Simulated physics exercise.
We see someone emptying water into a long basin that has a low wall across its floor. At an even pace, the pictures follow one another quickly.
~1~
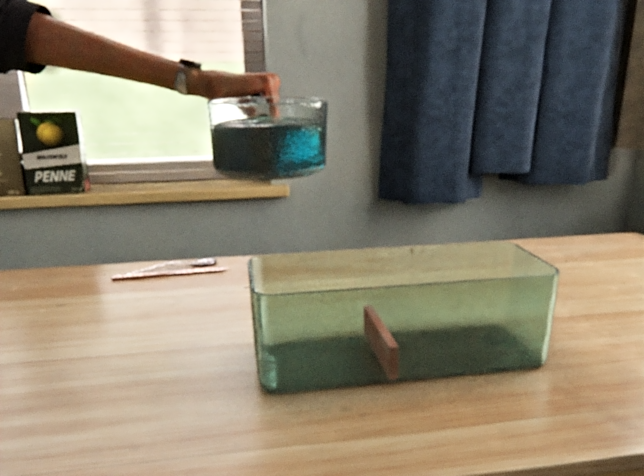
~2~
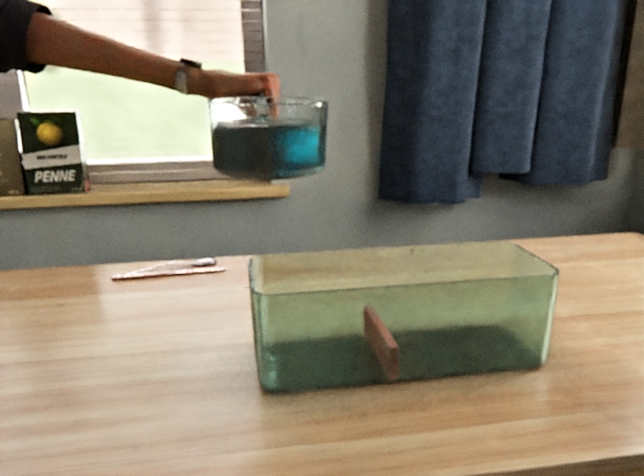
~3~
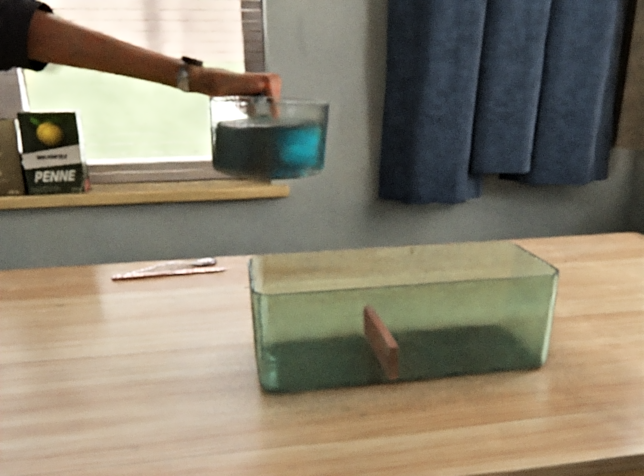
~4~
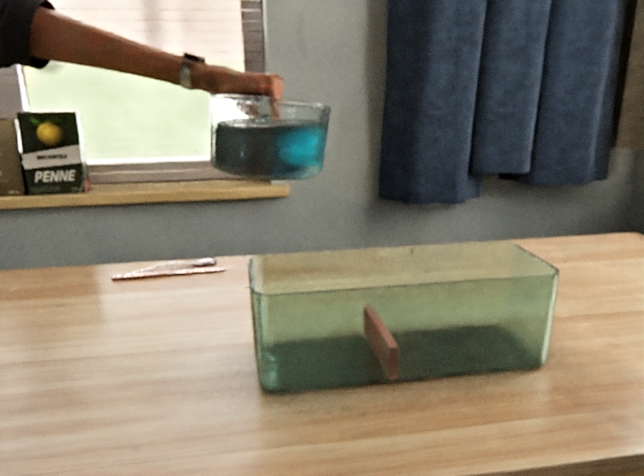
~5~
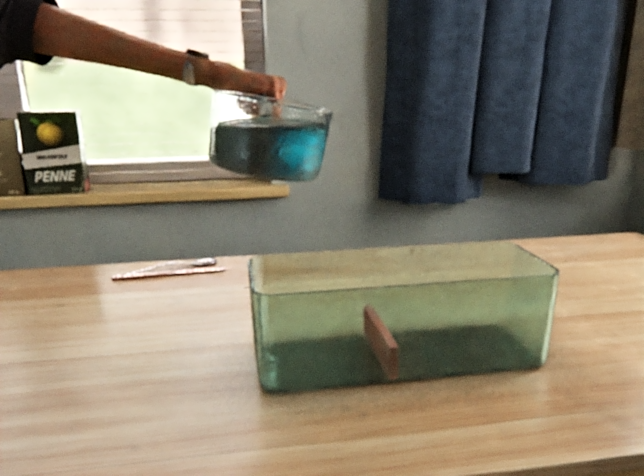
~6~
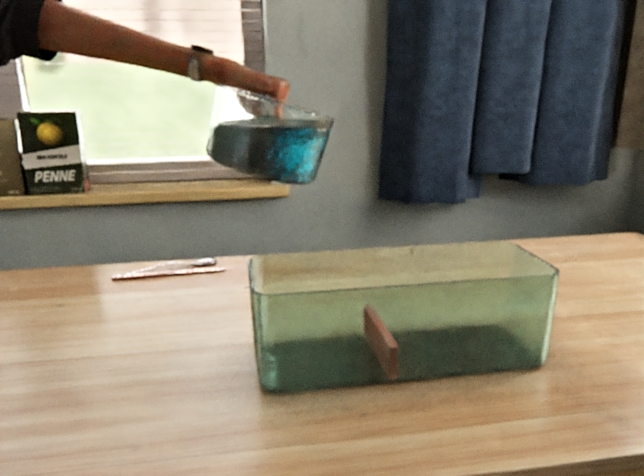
An arm with a wristband held a clear bowl of blue water above a long glass basin with a low wall inside, then slowly tilted the bowl slightly to the right.
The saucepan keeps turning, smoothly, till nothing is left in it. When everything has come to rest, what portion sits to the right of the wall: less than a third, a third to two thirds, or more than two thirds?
A third to two thirds sits there.
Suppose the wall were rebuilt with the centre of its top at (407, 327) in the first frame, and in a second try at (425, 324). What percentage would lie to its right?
Near 10 % and 10 %.
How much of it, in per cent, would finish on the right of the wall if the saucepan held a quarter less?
Roughly 35 in a hundred.
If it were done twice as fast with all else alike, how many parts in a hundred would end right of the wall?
Roughly 30 percent.
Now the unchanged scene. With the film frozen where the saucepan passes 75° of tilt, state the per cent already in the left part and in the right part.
5 % left, 5 % right.
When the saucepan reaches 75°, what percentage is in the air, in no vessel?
Around 35 in a hundred.
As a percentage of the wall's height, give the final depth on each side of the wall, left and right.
40 % left, 30 % right.
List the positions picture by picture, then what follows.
The first frame shows tilt 0°; pouring edge (325, 101); surface from (212, 124) to (322, 121); the long basin's rim runs from (251, 276) to (535, 258); the wall's top is at (380, 325).
The second frame shows tilt 1°; pouring edge (326, 102); surface from (212, 124) to (322, 122).
The third frame shows tilt 3°; pouring edge (327, 104); surface from (213, 123) to (322, 122).
The fourth frame shows tilt 6°; pouring edge (328, 108); surface from (213, 124) to (324, 122).
The fifth frame shows tilt 11°; pouring edge (330, 113); surface from (213, 124) to (324, 123).
The sixth frame shows tilt 17°; pouring edge (332, 119); surface from (213, 125) to (326, 124).
A moment on, the tilt is 75° and 59 per cent is still to pour, 3 is left of the wall and 4 right of it.
Next, the tilt is 105° and 11 per cent is still to pour, 25 is left of the wall and 51 right of it.
Then the tilt is 107° and 0 per cent is still to pour, 45 is left of the wall and 52 right of it.
Later the tilt is 107° and 0 per cent is still to pour, 47 is left of the wall and 52 right of it.
At rest 47 per cent lies left of the wall, 52 right of it and 1 outside.
